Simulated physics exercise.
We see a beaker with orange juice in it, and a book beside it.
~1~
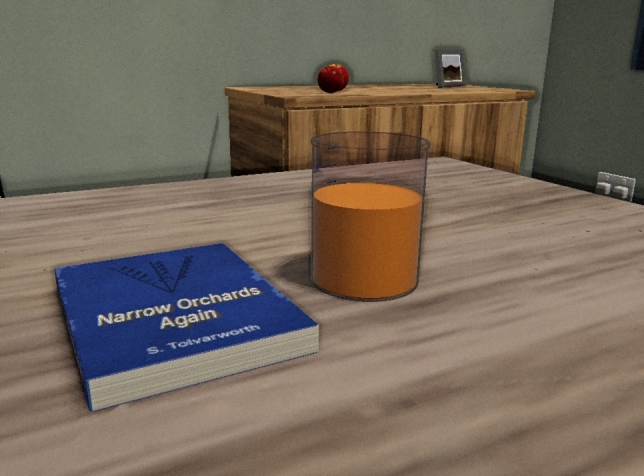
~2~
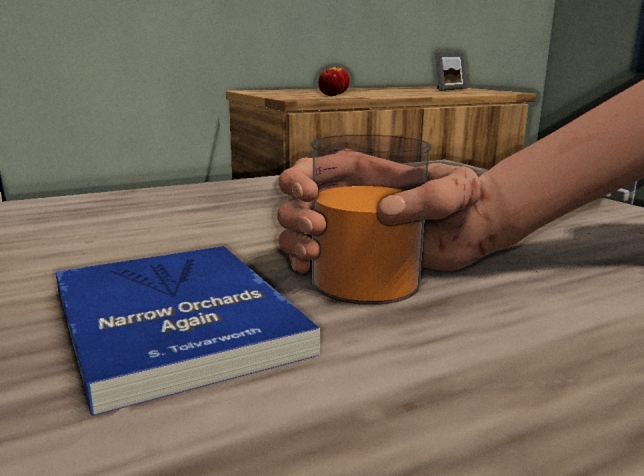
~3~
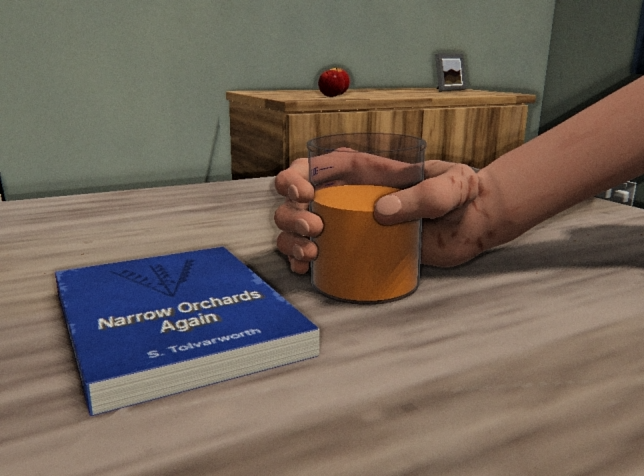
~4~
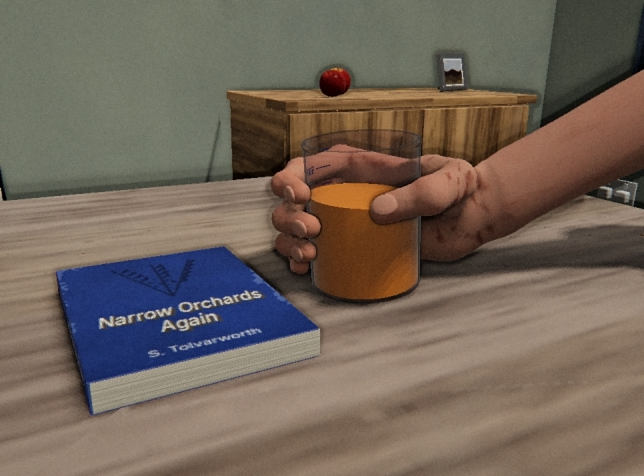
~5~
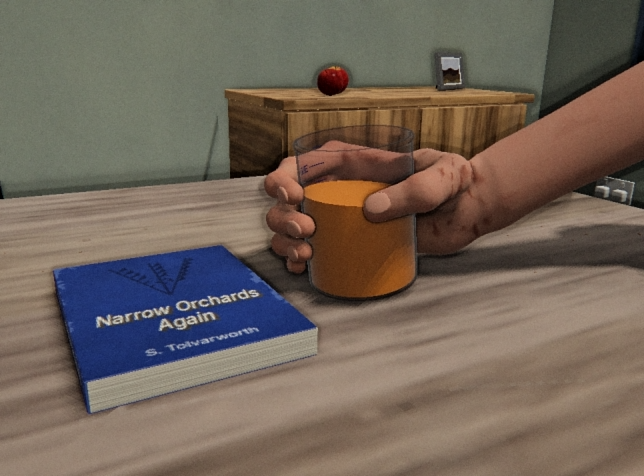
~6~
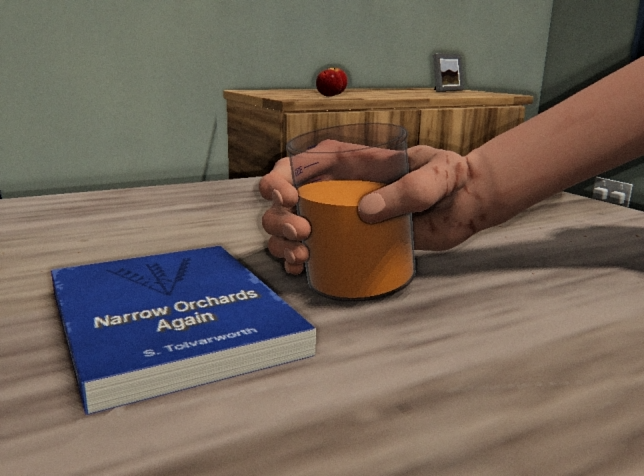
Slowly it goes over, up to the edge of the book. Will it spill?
It spills.
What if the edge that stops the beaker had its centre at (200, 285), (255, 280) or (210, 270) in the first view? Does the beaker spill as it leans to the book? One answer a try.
As listed: Wets the top, leaks, leaks.
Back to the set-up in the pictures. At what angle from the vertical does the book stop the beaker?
Some 65 degrees.
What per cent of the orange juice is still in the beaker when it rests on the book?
Near 45 in a hundred.
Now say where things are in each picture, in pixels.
In the first frame, it stands upright; beaker (367, 211) about two thirds full.
In the second frame, a hand takes hold; beaker about two thirds full, surface at (369, 199); book (175, 310).
In the third frame, the top moves towards the book; beaker (366, 212) about two thirds full.
In the fourth frame, on the way over; beaker about two thirds full, surface at (363, 196); book (175, 310).
In the fifth frame, it is leaning; beaker (358, 207) about two thirds full.
In the sixth frame, tipping on its foot; beaker about two thirds full, surface at (352, 194); book (171, 309).
Soon after, the beaker leans by about 35°; nothing has left it.
Later, the beaker leans by about 60°; some has gone over its rim; about three quarters of the orange juice is inside.
In the end, the beaker leans by about 65°, against the book; some has gone over its rim; about half of the orange juice is inside.
